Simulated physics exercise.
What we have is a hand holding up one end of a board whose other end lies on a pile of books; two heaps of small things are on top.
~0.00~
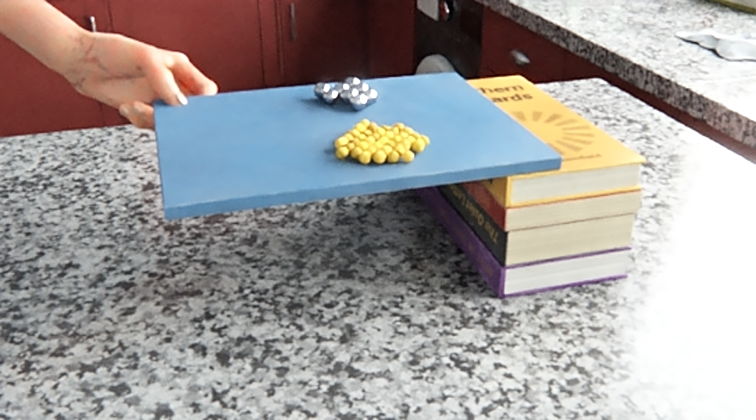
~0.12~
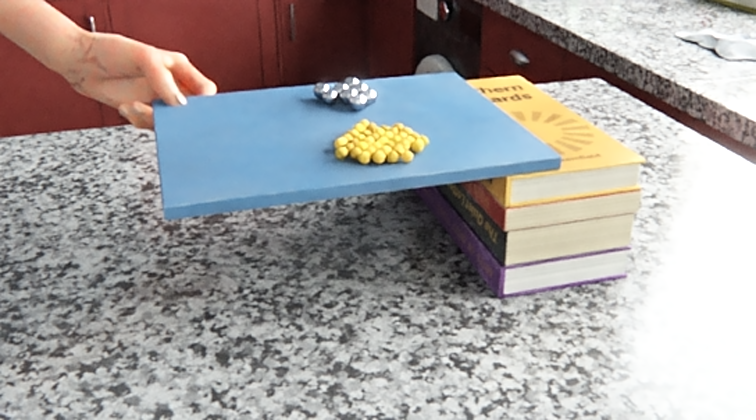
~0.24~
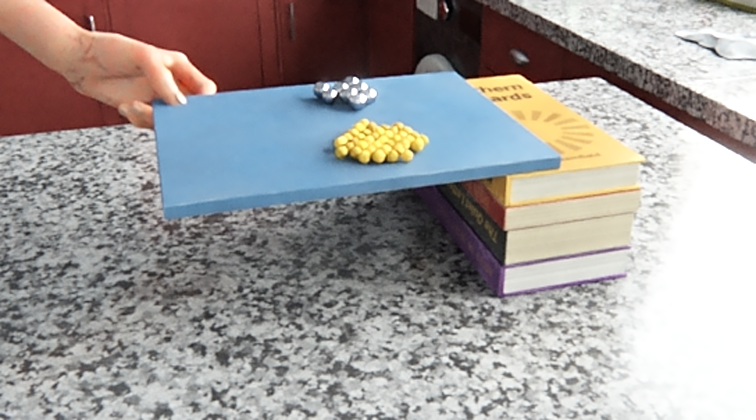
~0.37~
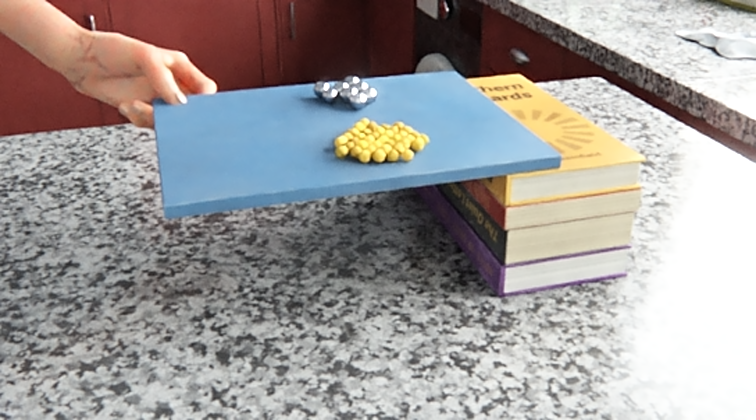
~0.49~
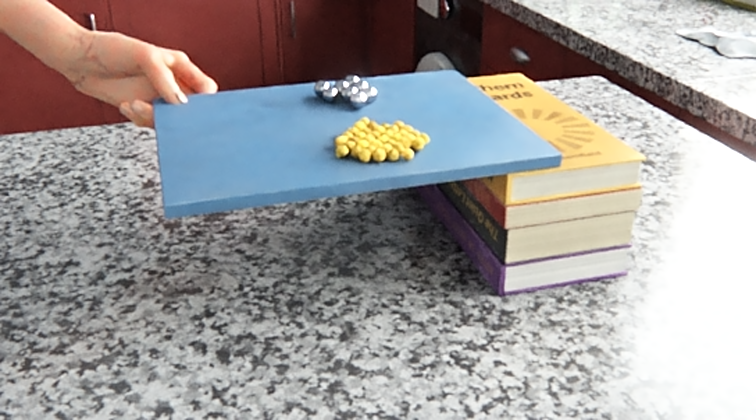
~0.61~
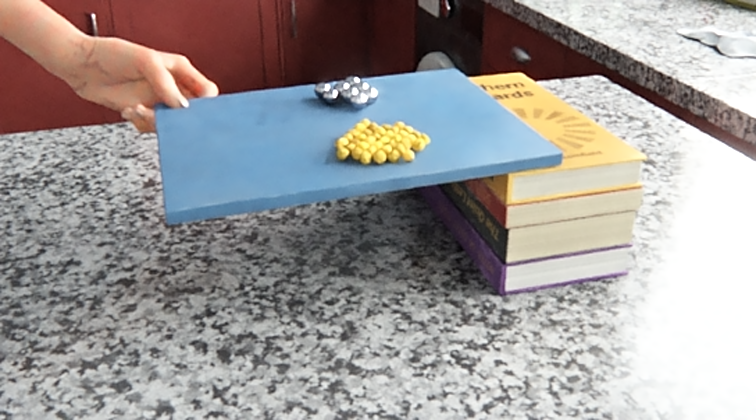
A hand holding one end of a blue board resting on stacked books, barely lowering it beneath yellow and silver balls.
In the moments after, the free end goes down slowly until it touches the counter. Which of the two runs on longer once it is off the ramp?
Farther out at the end: The back one.
After 1.04 s, board sloping at 12°; front lot all still on the board; back lot all still on the board.
After 1.50 s, board sloping at 23°; front lot all still on the board; back lot mostly less than half a board's length out.
After 2.05 s, board resting at 26°; front lot mostly less than half a board's length out; back lot mostly one to two board lengths out.
By the end (3.7 s), board resting at 26°; front lot mostly less than half a board's length out; back lot mostly more than two board lengths out, most gone off the counter; the back lot has gone farther.
